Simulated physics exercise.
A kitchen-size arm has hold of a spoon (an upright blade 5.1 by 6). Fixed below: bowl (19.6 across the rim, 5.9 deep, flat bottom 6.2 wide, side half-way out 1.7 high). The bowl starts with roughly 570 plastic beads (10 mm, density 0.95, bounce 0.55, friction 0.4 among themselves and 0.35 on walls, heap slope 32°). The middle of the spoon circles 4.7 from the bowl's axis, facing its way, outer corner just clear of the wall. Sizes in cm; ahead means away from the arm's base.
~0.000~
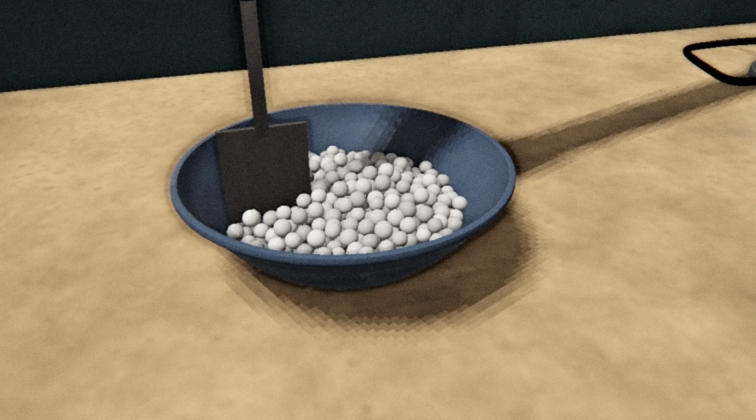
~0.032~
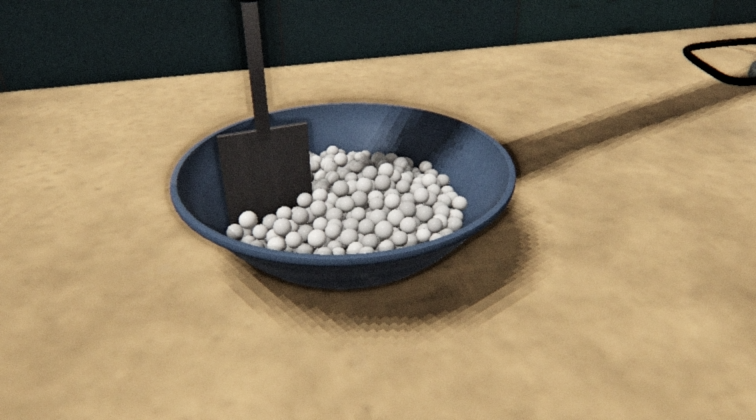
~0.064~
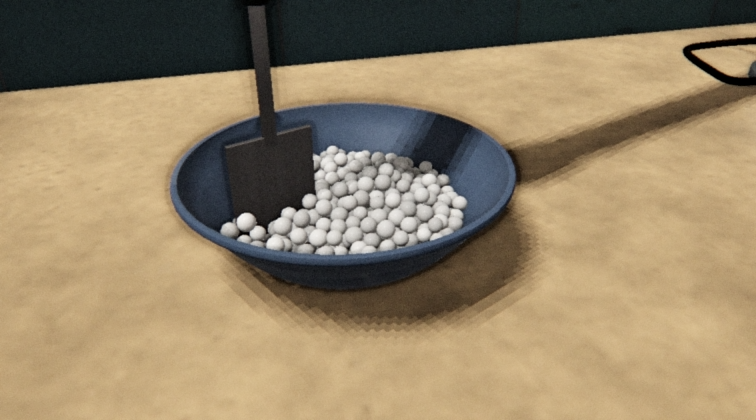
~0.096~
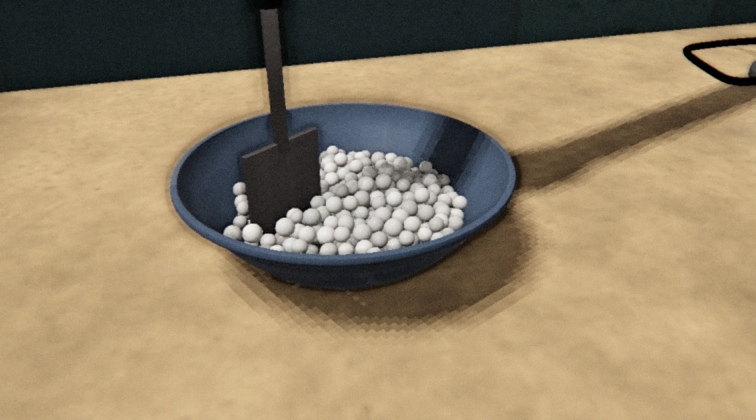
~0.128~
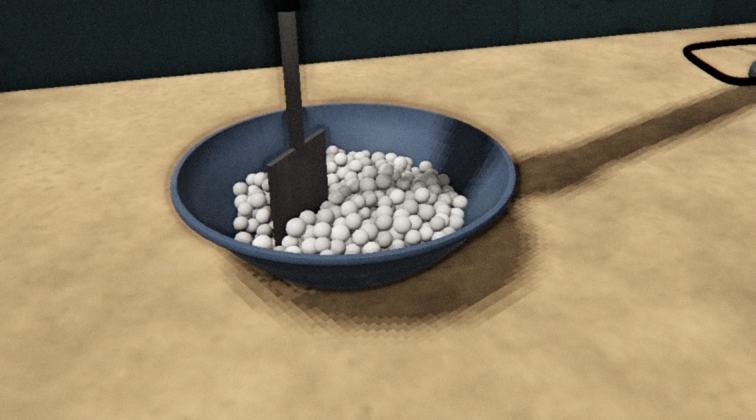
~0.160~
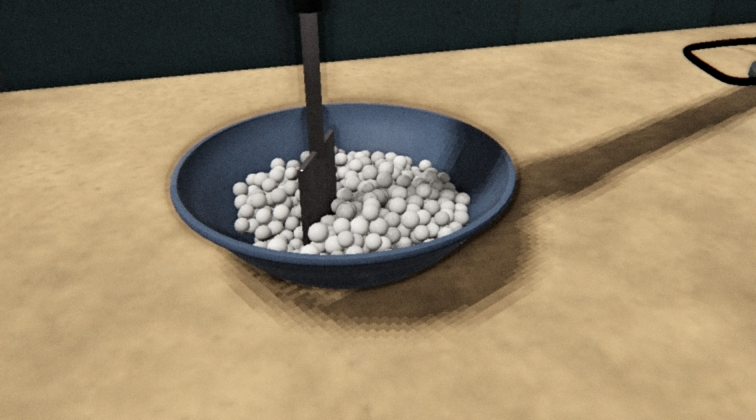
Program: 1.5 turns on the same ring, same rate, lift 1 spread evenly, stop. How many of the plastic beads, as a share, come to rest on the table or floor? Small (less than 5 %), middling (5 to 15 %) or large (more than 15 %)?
Share on the table or floor: Middling (5 to 15 %).
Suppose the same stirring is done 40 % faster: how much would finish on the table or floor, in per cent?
It would be near 15 per cent.
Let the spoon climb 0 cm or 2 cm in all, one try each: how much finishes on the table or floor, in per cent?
Some 10 and 5 per cent.
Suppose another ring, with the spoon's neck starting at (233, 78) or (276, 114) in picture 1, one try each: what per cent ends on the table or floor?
About 0 and 5 per cent.
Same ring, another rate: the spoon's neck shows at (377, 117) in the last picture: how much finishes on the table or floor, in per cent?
Some 25 per cent.
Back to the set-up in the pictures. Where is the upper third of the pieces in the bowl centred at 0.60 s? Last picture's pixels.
At about (328, 145).
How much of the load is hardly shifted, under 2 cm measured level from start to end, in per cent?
Some 40 per cent.
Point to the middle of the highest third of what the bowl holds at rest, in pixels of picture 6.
Near (378, 184).
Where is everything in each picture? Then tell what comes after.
The first frame shows spoon neck at (259, 101), 0° round; upper third of the load around (354, 196), from x 235 to 460, top at y 155; 566 in the bowl.
The second frame shows spoon neck at (260, 104), 6° round; upper third of the load around (354, 196), from x 235 to 460, top at y 155.
The third frame shows spoon neck at (267, 110), 19° round; upper third of the load around (352, 199), from x 230 to 460, top at y 155.
The fourth frame shows spoon neck at (279, 115), 33° round; upper third of the load around (351, 201), from x 235 to 460, top at y 155.
The fifth frame shows spoon neck at (295, 119), 47° round; upper third of the load around (355, 202), from x 240 to 460, top at y 155.
The sixth frame shows spoon neck at (315, 121), 60° round; upper third of the load around (364, 201), from x 240 to 465, top at y 150; 566 in the bowl.
By 0.60 s, 249° round, highest piece 8 above the table; 544 in the bowl, 15 on the table or floor, 7 in flight or on the tool.
By 1.03 s, 77° round, highest piece 7 above the table; 521 in the bowl, 44 on the table or floor, 1 in flight or on the tool.
By 1.45 s, 180° round, highest piece 6 above the table; 514 in the bowl, 52 on the table or floor.
By 2.15 s, 180° round, highest piece 6 above the table; 514 in the bowl, 52 on the table or floor.
Final count, 514 in the bowl, 52 on the table or floor. That is 9 % on the table or floor.
